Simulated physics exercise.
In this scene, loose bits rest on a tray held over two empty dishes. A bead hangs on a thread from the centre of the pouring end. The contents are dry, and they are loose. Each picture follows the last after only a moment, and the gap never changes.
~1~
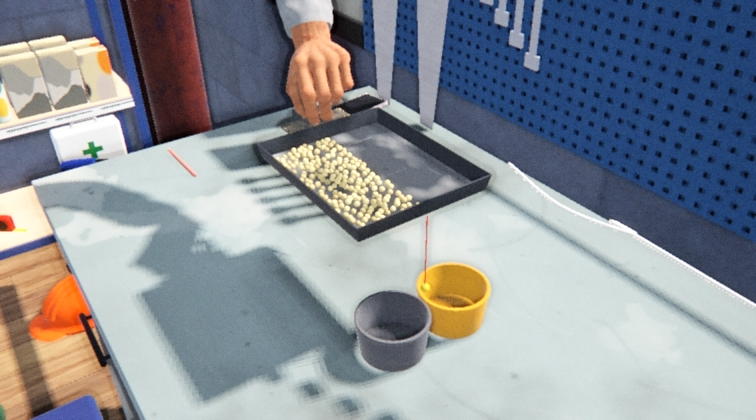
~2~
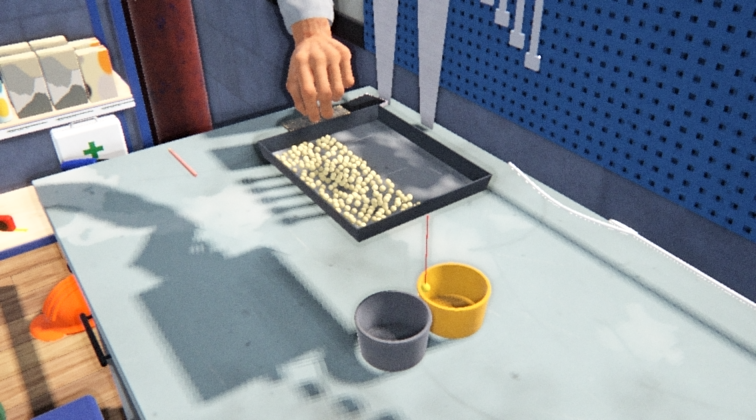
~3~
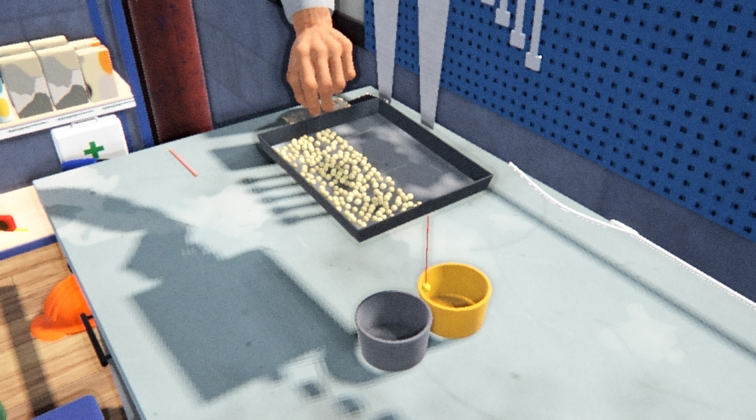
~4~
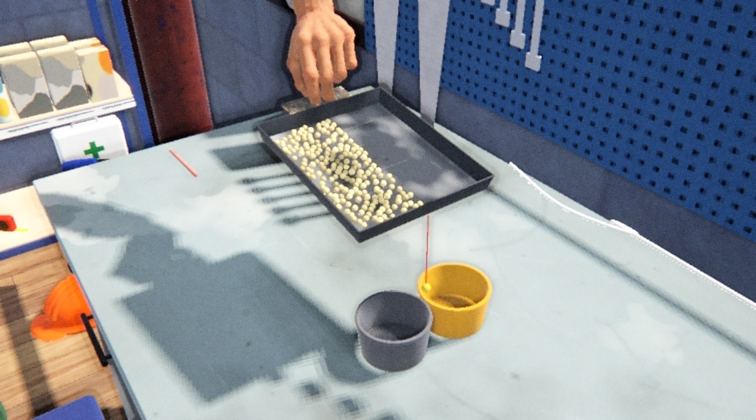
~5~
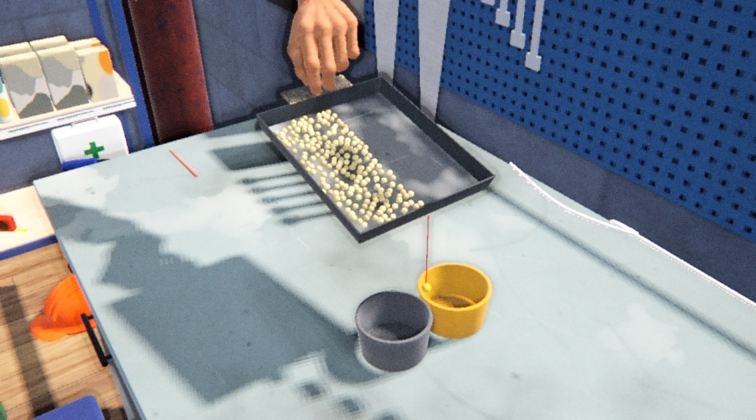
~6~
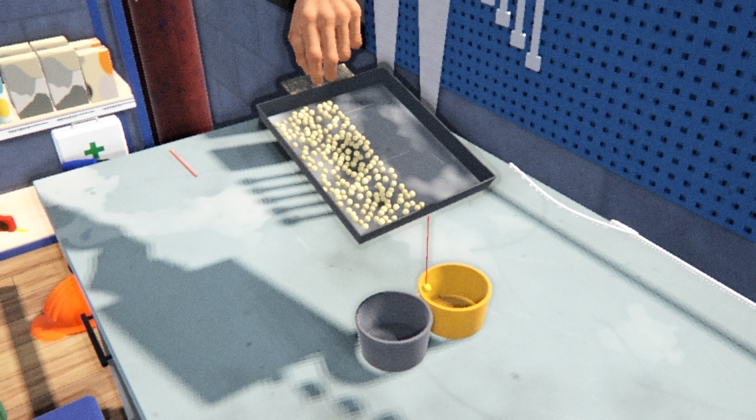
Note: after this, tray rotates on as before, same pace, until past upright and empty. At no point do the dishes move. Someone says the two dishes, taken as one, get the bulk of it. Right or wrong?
Wrong, they get less than half.
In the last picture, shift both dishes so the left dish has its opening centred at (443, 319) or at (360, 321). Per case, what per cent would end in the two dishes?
You'd get 30 in a hundred the first time and 0 in a hundred the second.
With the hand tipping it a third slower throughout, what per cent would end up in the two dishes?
Roughly 10 percent, give or take.
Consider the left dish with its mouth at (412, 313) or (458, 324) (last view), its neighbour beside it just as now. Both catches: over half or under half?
Earlier try a minority share, later try a minority share.
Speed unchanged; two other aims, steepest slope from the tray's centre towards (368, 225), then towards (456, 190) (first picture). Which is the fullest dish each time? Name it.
First place: The dish to the left; second place: The dish to the right.
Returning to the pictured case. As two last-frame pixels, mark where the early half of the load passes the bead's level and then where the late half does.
I'd say around (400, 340) at first, then around (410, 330).
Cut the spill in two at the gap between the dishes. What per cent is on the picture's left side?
That's roughly 50 per cent of the pieces.
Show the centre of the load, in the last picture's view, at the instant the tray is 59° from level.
Look around (390, 212) in the last picture.
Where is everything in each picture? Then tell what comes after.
The first picture shows corners of the pouring end at (358, 225) and (486, 174), level; middle of the load at (339, 179), soya beans; left dish at (415, 350); right dish at (475, 318); bead on its thread at (425, 288).
The second picture shows corners of the pouring end at (359, 225) and (487, 174), level; middle of the load at (339, 177).
The third picture shows corners of the pouring end at (359, 226) and (488, 174), tipped barely, level across its low end; middle of the load at (340, 174).
The fourth picture shows corners of the pouring end at (360, 228) and (489, 174), tipped a little, level across its low end; middle of the load at (340, 168).
The fifth picture shows corners of the pouring end at (361, 229) and (490, 175), tipped a little, level across its low end; middle of the load at (340, 163).
The sixth picture shows corners of the pouring end at (362, 231) and (491, 175), tipped clearly, level across its low end; middle of the load at (341, 159); left dish at (416, 350); right dish at (477, 318).
Soon, tray tipped steeply; nearly all on the tray; a stray few in the air.
A while on, tray tipped right over; nearly all on the tray; a stray few in the left dish; a small part outside both; a stray few in the air.
Towards the end, tray tipped past a quarter turn; a small part in the left dish; most outside both.
Finally, tray tipped past a quarter turn; a small part in the left dish; none in the right dish; most outside both.
